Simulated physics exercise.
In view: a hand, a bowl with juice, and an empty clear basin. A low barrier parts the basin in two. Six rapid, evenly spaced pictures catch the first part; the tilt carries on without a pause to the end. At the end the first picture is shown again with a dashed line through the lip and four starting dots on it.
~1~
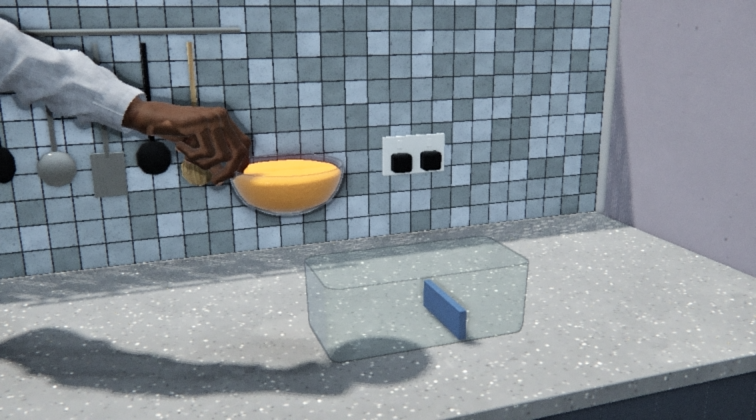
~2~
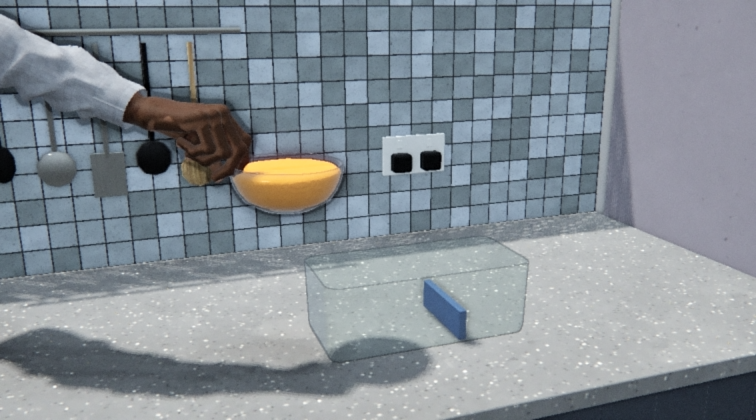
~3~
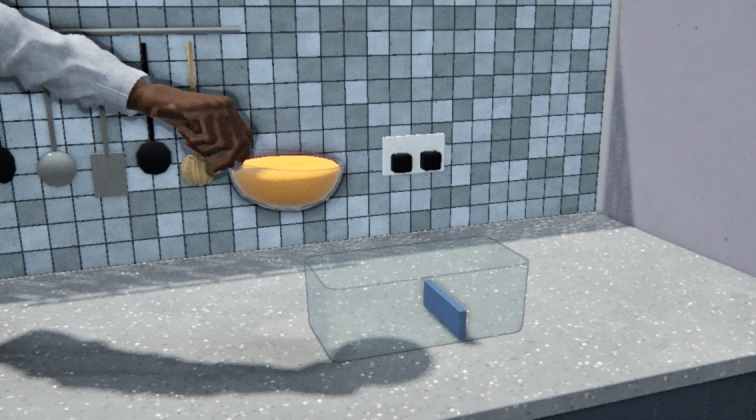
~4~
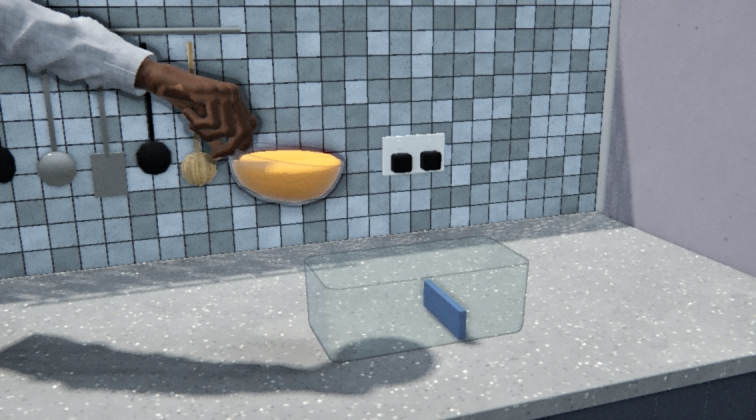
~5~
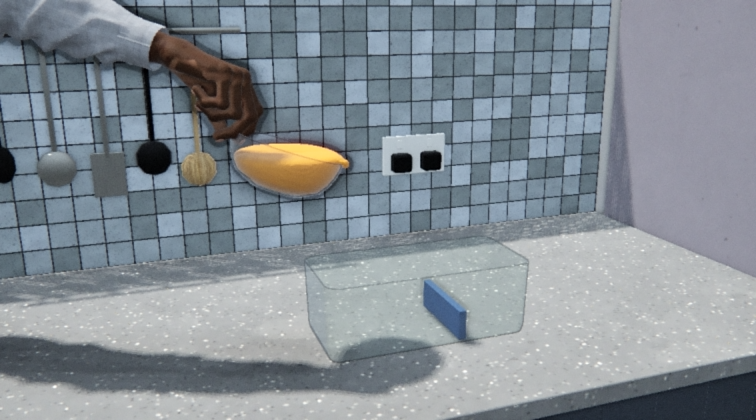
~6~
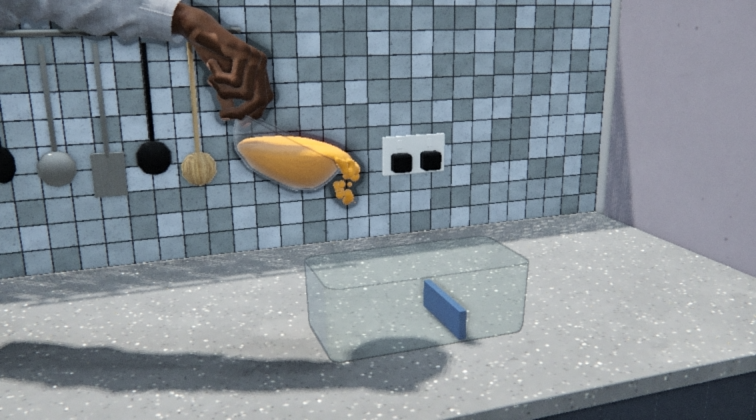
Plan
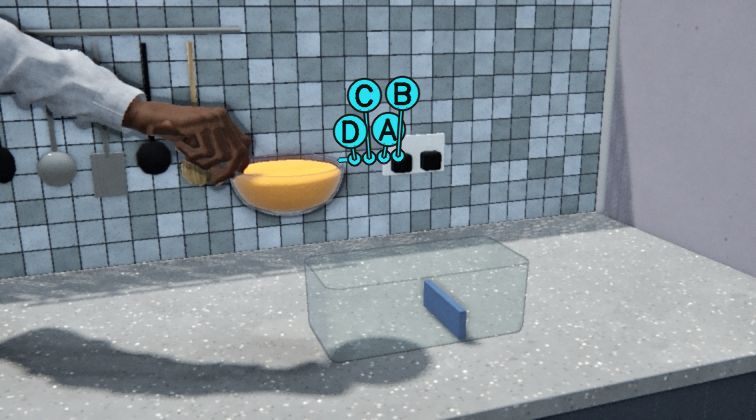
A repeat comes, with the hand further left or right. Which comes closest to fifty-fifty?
C is best.
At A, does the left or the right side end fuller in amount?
The right one.
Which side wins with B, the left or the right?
The right side.
On the marked copy, A at (383, 156); B at (398, 155); C at (369, 157); D at (354, 159).
With A, about 26 % ends left of the wall and 72 % right of it.
With B, about 14 % ends left of the wall and 85 % right of it.
With C, about 48 % ends left of the wall and 51 % right of it.
With D, about 82 % ends left of the wall and 17 % right of it.
